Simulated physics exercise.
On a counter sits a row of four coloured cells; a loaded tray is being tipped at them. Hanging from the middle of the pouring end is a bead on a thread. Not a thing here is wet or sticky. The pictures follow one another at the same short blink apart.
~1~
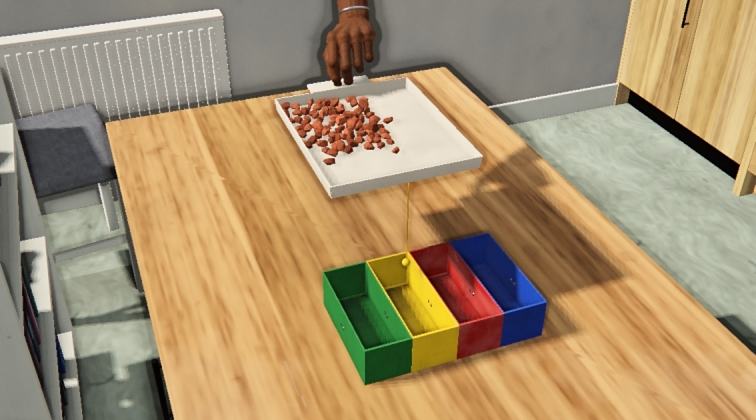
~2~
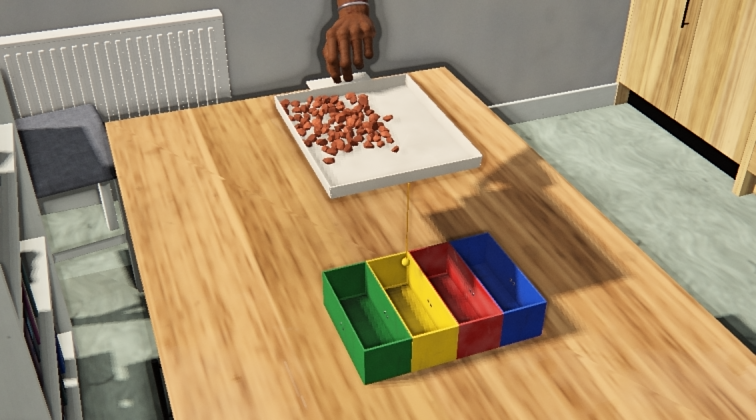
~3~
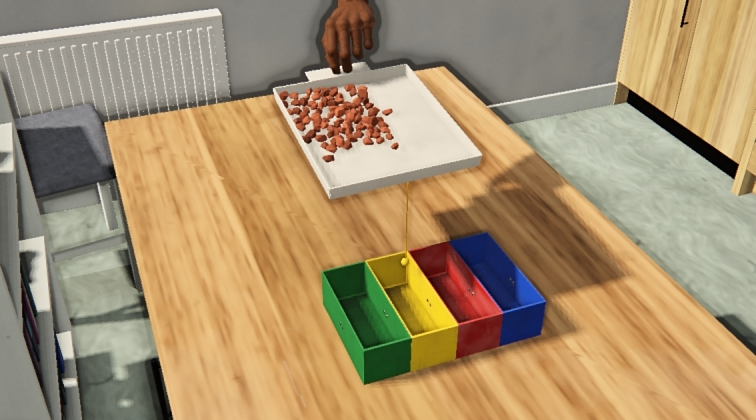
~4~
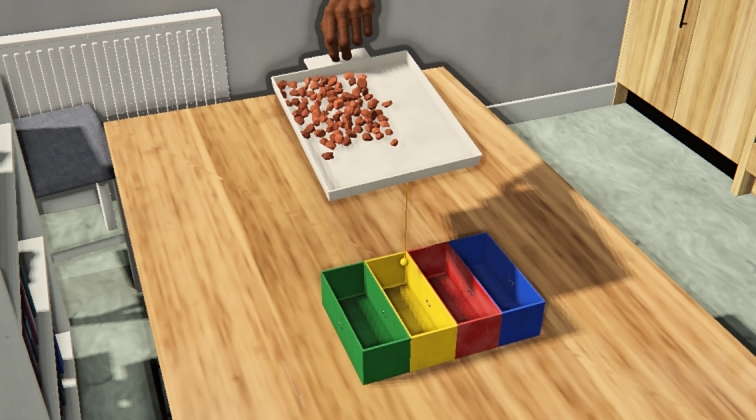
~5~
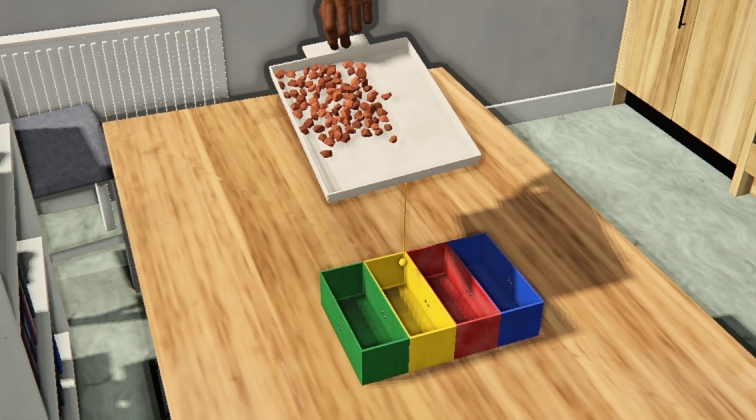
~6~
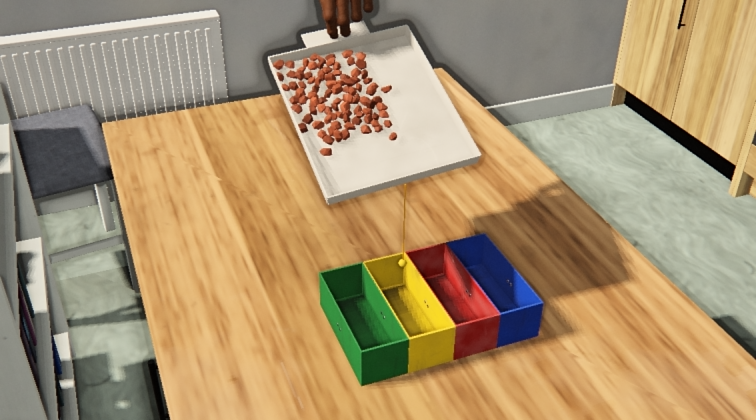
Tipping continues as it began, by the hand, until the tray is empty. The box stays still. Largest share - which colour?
Green cell.
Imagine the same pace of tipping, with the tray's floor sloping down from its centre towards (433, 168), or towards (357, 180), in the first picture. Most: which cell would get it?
Try A: The blue one / try B: The green one.
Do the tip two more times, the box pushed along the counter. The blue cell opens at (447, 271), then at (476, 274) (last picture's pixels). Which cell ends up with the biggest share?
You'd see the yellow cell win the first time and green win the second.
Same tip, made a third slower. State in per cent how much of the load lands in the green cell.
I'd expect close to 60 per cent.
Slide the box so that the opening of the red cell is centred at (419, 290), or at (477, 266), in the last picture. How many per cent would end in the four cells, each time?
You'd get about 100 per cent first and about 30 per cent second.
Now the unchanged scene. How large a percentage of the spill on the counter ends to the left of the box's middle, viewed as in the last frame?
Close to 90 %.
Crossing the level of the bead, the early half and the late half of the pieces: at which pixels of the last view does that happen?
Half one: (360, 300), half two: (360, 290).
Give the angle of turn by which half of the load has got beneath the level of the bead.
Around 100° at that moment.
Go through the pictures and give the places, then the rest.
In the first picture, corners of the pouring end (331, 186) and (480, 156), level; middle of the load (341, 128), bits of crushed brick; bead on its thread (406, 262); green cell (388, 358); yellow cell (435, 345); red cell (480, 333); blue cell (523, 321).
In the second picture, corners of the pouring end (331, 186) and (480, 155), level; middle of the load (341, 126).
In the third picture, corners of the pouring end (330, 188) and (480, 154), tipped barely, lowest at the left corner; middle of the load (340, 121).
In the fourth picture, corners of the pouring end (330, 190) and (479, 154), tipped a little, lowest at the left corner; middle of the load (339, 114).
In the fifth picture, corners of the pouring end (329, 193) and (479, 154), tipped clearly, lowest at the left corner; middle of the load (338, 107).
In the sixth picture, corners of the pouring end (328, 196) and (479, 154), tipped clearly, lowest at the left corner; middle of the load (337, 90); green cell (385, 359); yellow cell (431, 346); red cell (476, 334); blue cell (520, 322).
Just after the last frame, tray tipped steeply; the larger part on the tray; about a tenth falling or outside the box.
A moment on, tray tipped past a quarter turn; roughly a quarter on the tray; roughly a third in the green cell; about a tenth in the yellow cell; roughly a quarter falling or outside the box.
Further on, tray tipped past a quarter turn; roughly two thirds in the green cell; roughly a quarter in the yellow cell; just a few in the red cell; about a tenth falling or outside the box.
When it is over, tray tipped past a quarter turn; roughly two thirds in the green cell; roughly a quarter in the yellow cell; just a few in the red cell; not one in the blue cell; about a tenth outside the box.
